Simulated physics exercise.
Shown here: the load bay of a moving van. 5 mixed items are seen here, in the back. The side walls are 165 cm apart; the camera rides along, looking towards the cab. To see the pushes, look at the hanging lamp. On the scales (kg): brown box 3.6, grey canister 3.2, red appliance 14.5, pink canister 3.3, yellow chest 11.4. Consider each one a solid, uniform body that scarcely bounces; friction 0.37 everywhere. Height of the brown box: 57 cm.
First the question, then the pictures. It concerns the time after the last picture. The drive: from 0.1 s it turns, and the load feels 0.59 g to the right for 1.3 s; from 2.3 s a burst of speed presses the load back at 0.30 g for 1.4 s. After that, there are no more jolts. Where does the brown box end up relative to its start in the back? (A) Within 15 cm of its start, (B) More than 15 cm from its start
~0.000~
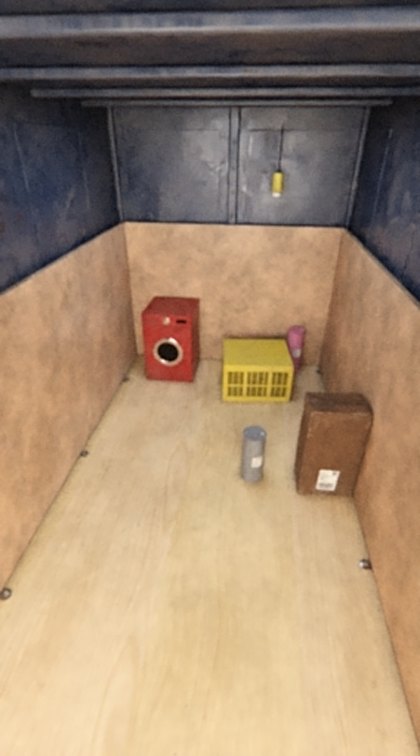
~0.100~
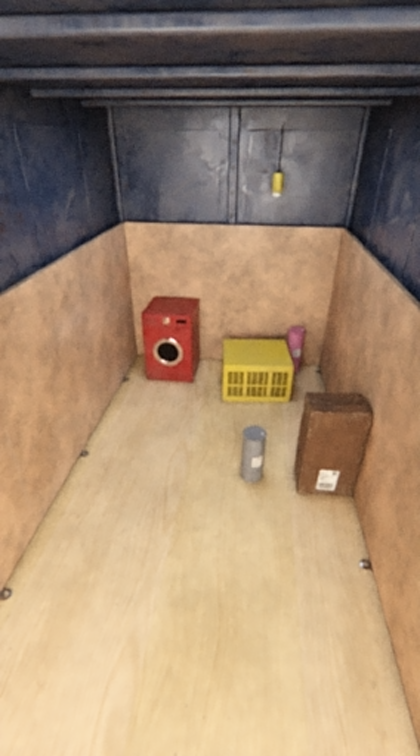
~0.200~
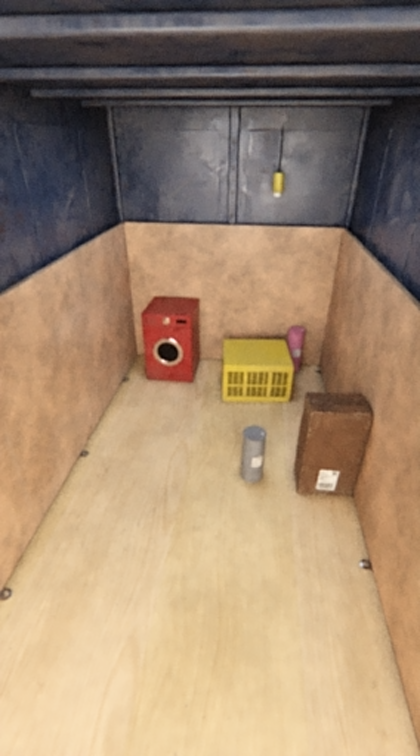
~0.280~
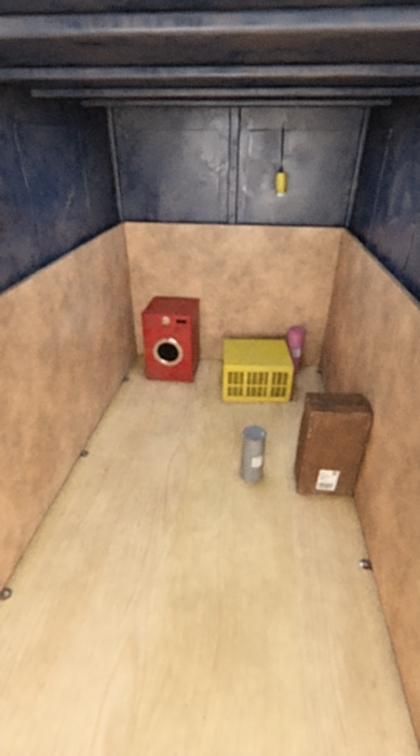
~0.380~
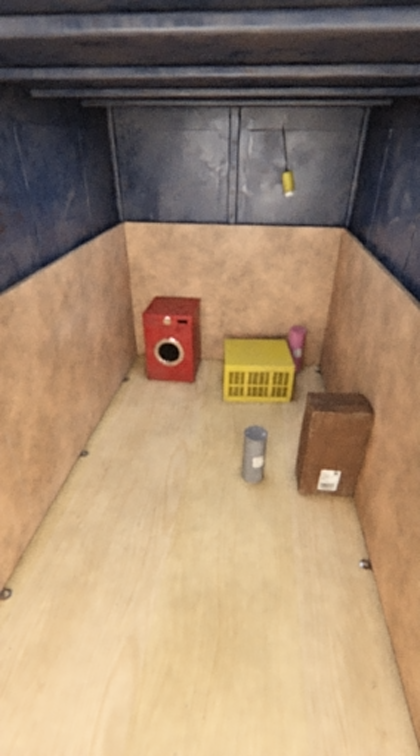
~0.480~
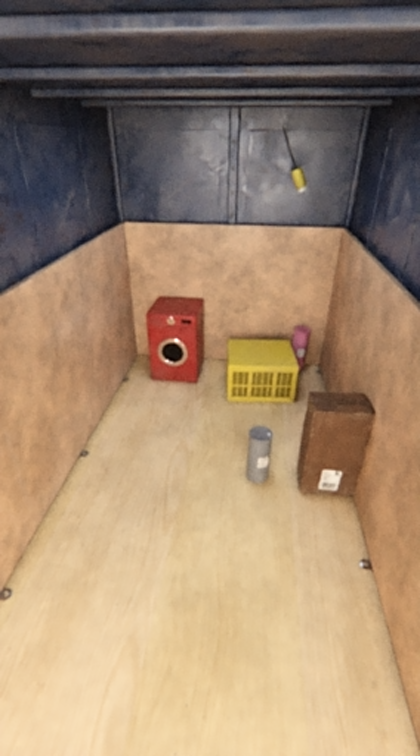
Option A: Within 15 cm of its start.
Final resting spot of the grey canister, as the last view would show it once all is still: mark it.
It settles somewhere near (289, 457).
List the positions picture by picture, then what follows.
Smooth; brown box (329, 445); grey canister (253, 455), in the first picture.
Smooth; pink canister (294, 350); yellow chest (255, 370), in the second picture.
Load feels 0.24 g right; grey canister (253, 455); red appliance (173, 339), in the third picture.
Load feels 0.42 g right; pink canister (294, 350); yellow chest (255, 370), in the fourth picture.
Load feels 0.59 g right; grey canister (254, 455); red appliance (174, 339), in the fifth picture.
Load feels 0.59 g right; brown box (332, 445); pink canister (298, 350) tilted 4°, in the sixth picture.
By 0.68 s, load feels 0.59 g right; pink canister tilted 24°; grey canister 15 cm from its spot; red appliance 16 cm from its spot.
By 0.88 s, load feels 0.59 g right; brown box 2 cm from its spot near (332, 445); pink canister tilted 24°; red appliance 38 cm from its spot.
When it is over (4.3 s), not toppled but over 15 cm from the start, grey canister, red appliance and yellow chest; the other 2 within 15 cm of the start. In the last view, brown box near (332, 445).
